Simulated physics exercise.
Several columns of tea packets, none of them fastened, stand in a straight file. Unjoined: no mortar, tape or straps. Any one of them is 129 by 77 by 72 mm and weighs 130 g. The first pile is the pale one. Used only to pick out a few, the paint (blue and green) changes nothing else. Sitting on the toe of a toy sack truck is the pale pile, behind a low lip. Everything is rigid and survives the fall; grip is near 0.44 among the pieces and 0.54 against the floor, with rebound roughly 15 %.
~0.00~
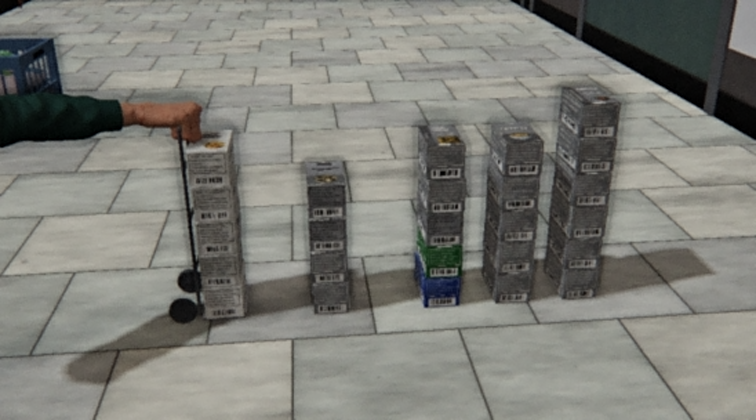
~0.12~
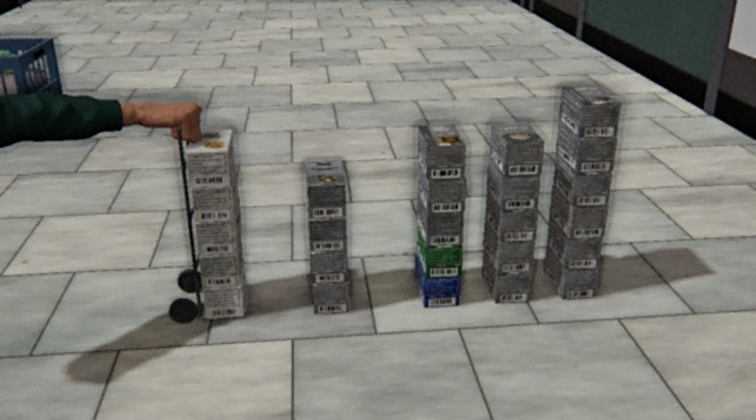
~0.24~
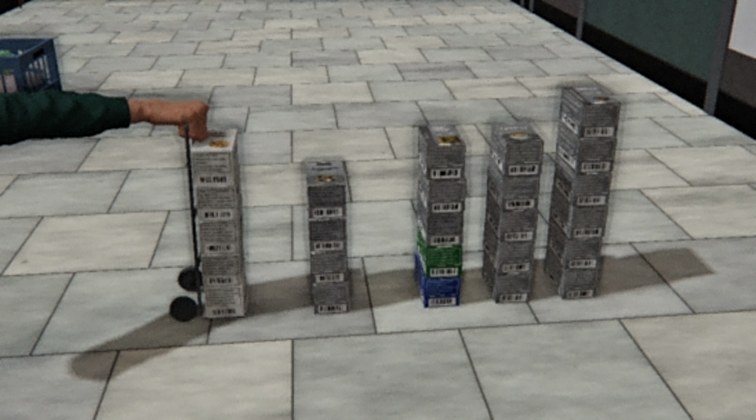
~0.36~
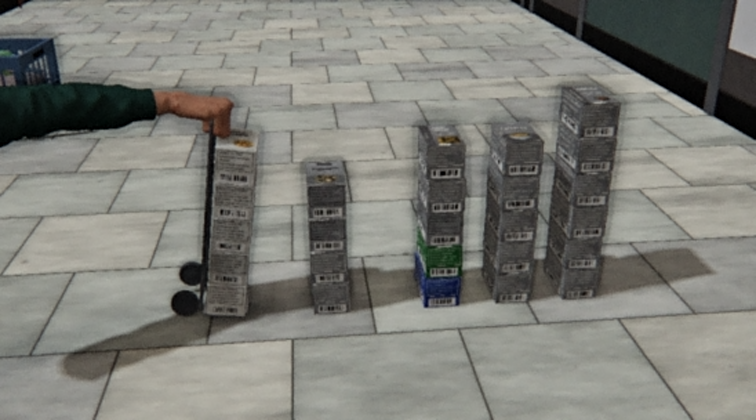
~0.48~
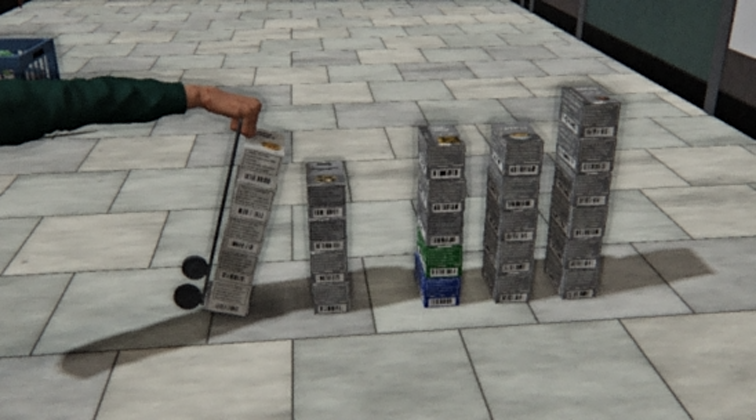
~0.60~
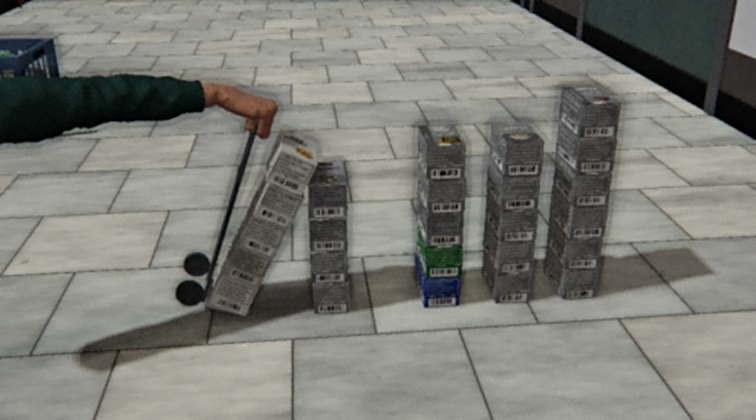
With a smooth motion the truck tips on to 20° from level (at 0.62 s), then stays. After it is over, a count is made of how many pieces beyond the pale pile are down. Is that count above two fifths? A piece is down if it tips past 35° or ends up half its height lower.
Yes, it is above two fifths.
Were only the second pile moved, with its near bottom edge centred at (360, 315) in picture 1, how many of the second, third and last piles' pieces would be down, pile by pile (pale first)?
You'd end with the second pile at 3, the third at 5 and the last at 6 down.
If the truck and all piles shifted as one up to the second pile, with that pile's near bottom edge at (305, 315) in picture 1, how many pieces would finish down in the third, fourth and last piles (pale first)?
Down per pile: Third 0; fourth 0; last 0.
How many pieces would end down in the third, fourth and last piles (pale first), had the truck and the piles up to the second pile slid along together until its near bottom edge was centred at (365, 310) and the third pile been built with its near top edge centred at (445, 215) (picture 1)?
Pile by pile that makes third 3, fourth 5, last 6.
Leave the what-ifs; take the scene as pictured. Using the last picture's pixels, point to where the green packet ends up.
I'd point at about (488, 257).
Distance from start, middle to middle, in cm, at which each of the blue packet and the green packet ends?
Distances: Blue 4, green 12 (cm).
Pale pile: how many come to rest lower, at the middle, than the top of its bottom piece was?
Number of pale pieces - 2.
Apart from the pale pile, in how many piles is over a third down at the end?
Tally: 4.
After 0.92 s, 5 of the pale pile down; none of the 20 other packets down, 4 disturbed.
After 1.30 s, 5 of the pale pile down; 4 of the 20 other packets down; green packet 18° from how it stood; blue packet 16° from how it stood.
After 1.84 s, 5 of the pale pile down; 16 of the 20 other packets down; blue packet 44° from how it stood; green packet 43° from how it stood, 25 mm lower.
After 2.20 s, 5 of the pale pile down; 20 of the 20 other packets down; green packet 45° from how it stood, 27 mm lower; blue packet 45° from how it stood.
In the end (2.9 s), 5 of the pale pile down; 20 of the 20 other packets down; green packet 45° from how it stood, 27 mm lower; blue packet 45° from how it stood. That is 100 per cent. From the last view, middles, green packet near (488, 257), blue packet near (454, 270).
